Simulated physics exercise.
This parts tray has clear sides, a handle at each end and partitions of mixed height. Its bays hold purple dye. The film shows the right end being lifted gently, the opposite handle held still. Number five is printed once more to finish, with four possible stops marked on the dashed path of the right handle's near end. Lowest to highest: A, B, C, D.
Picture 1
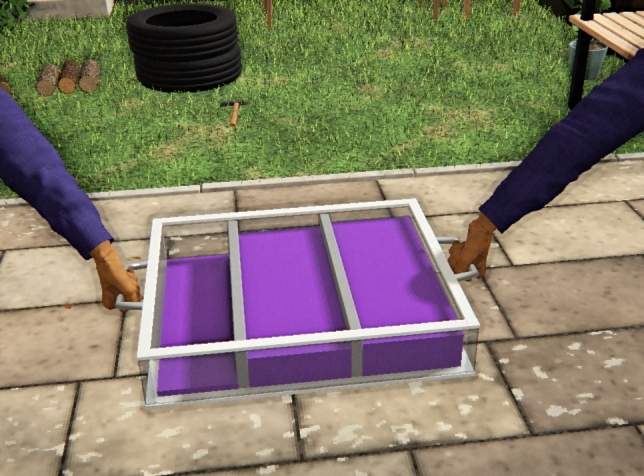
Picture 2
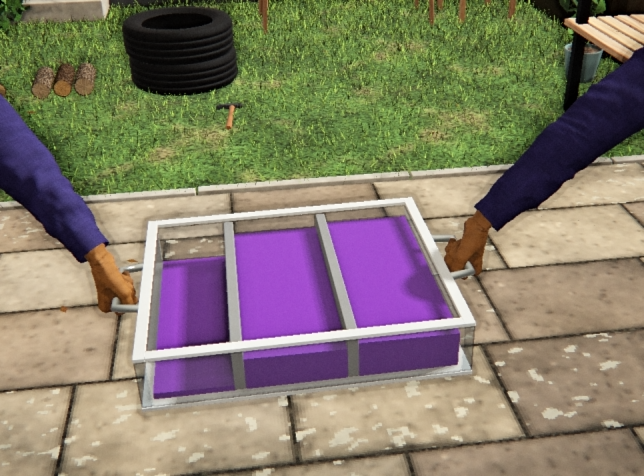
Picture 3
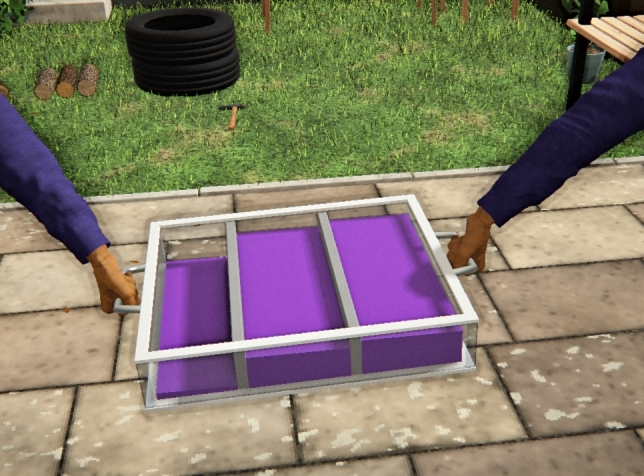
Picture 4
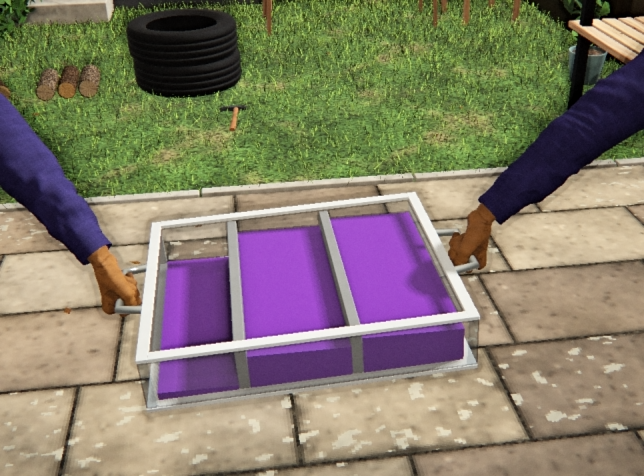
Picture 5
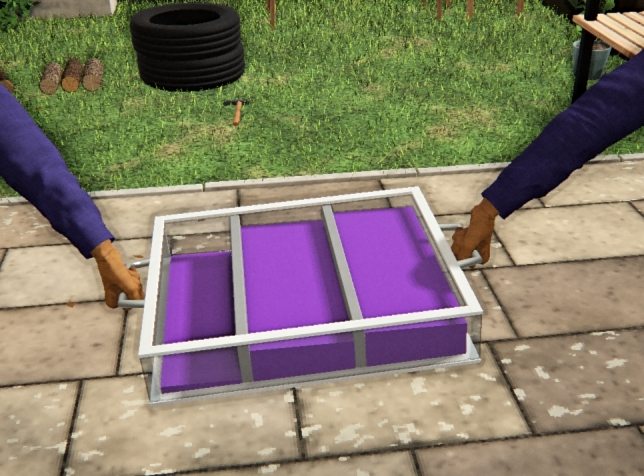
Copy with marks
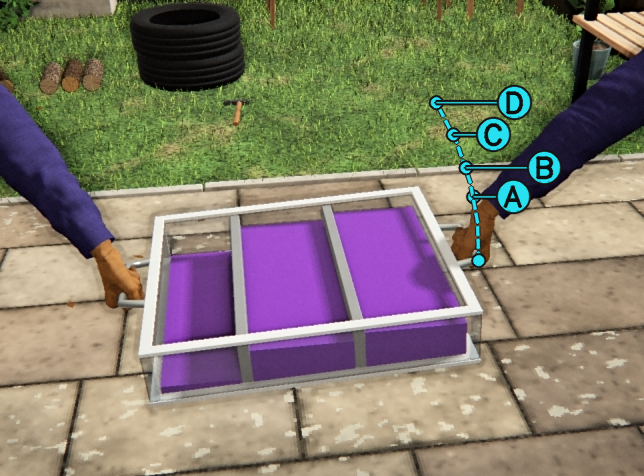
A clear-sided tray with pale edges, held by its end handles in two brown hands with dark blue sleeves, shifts very slightly above a stone patio, seen from above. Purple dye shows in its three bays, lowest on the left, with black tyres, logs and a small hammer-like tool on the grass behind. The tray dips faintly to the left while the view sways a little.
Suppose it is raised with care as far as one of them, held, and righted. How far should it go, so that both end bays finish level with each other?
Choose C.
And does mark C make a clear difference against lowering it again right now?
Yes, it helps clearly.
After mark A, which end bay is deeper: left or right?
The right one.
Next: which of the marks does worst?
That is mark A.
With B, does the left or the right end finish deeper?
The right end bay.
On the marked copy, A at (473, 196); B at (466, 167); C at (453, 134); D at (436, 102).
For mark A, the right end bay stands much deeper than the other; nothing spills.
For mark B, the right end bay stands much deeper than the other; nothing spills.
For mark C, the two end bays stand about equally deep; nothing spills.
For mark D, the left end bay stands much deeper than the other; about 10 % goes over the rim.
